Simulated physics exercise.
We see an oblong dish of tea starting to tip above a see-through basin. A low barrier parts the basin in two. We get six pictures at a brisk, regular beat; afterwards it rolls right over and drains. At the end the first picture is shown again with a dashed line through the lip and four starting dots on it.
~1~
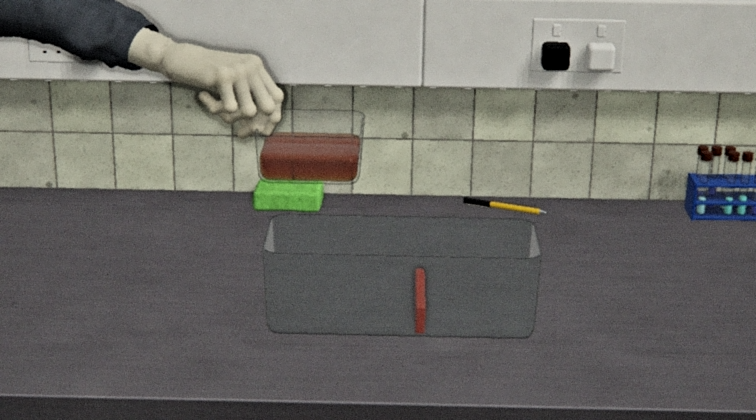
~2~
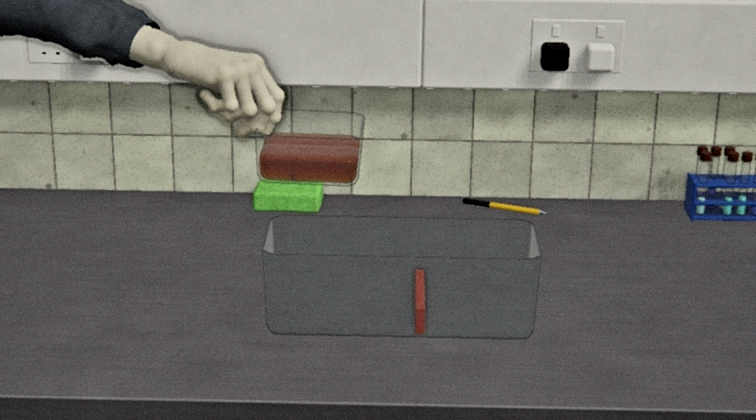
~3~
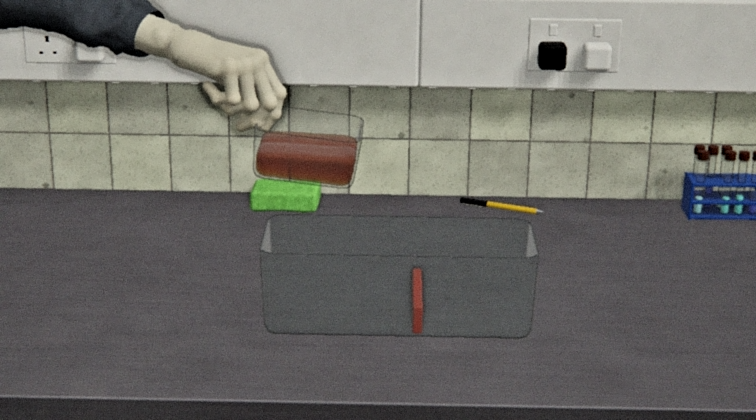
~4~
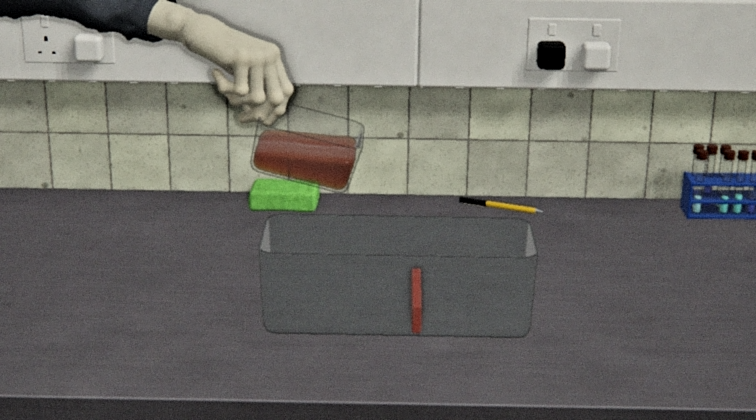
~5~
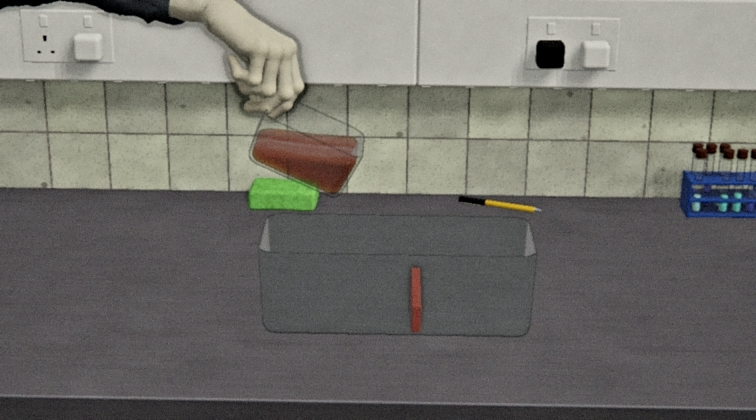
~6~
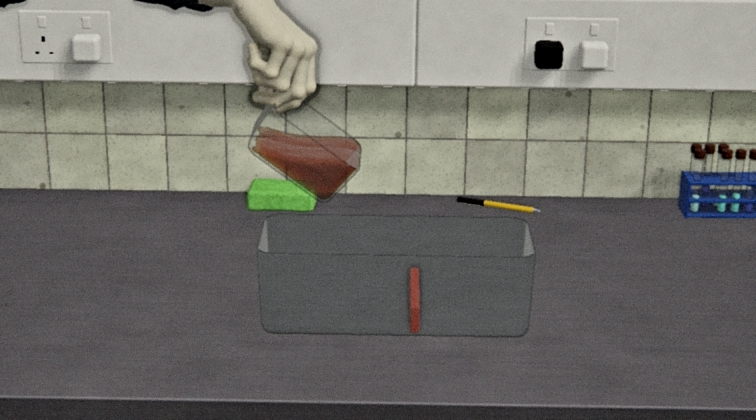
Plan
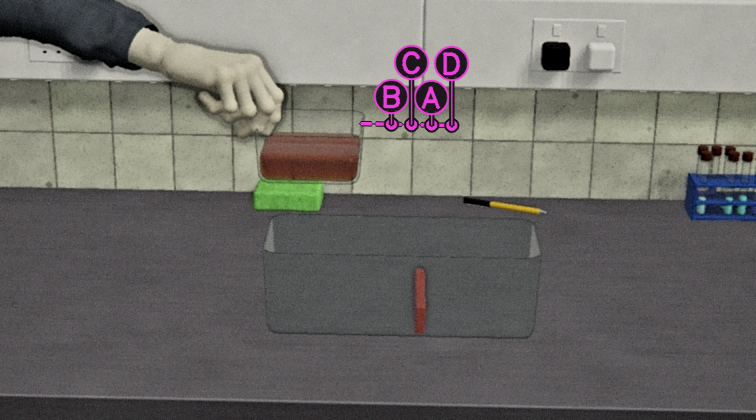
A pale hand reaching from a dark sleeve at upper left holds a clear oblong dish of reddish-brown liquid above a grey worktop, seen from the front against cream tiles. Below sits a see-through basin with a low red divider, a green block behind it, a black-and-yellow pencil and blue tube rack rightward. The hand shifts right, tilting the dish increasingly down to the right, while the view drifts very slightly.
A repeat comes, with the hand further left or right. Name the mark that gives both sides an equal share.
Place B does it best.
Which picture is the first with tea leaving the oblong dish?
In picture 6.
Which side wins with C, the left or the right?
More ends on the right.
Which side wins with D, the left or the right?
The right side.
On the marked copy, A at (431, 125); B at (391, 124); C at (411, 124); D at (451, 125).
If A is chosen, about 22 % ends left of the wall and 77 % right of it.
If B is chosen, about 51 % ends left of the wall and 49 % right of it.
If C is chosen, about 33 % ends left of the wall and 66 % right of it.
If D is chosen, about 8 % ends left of the wall and 91 % right of it.
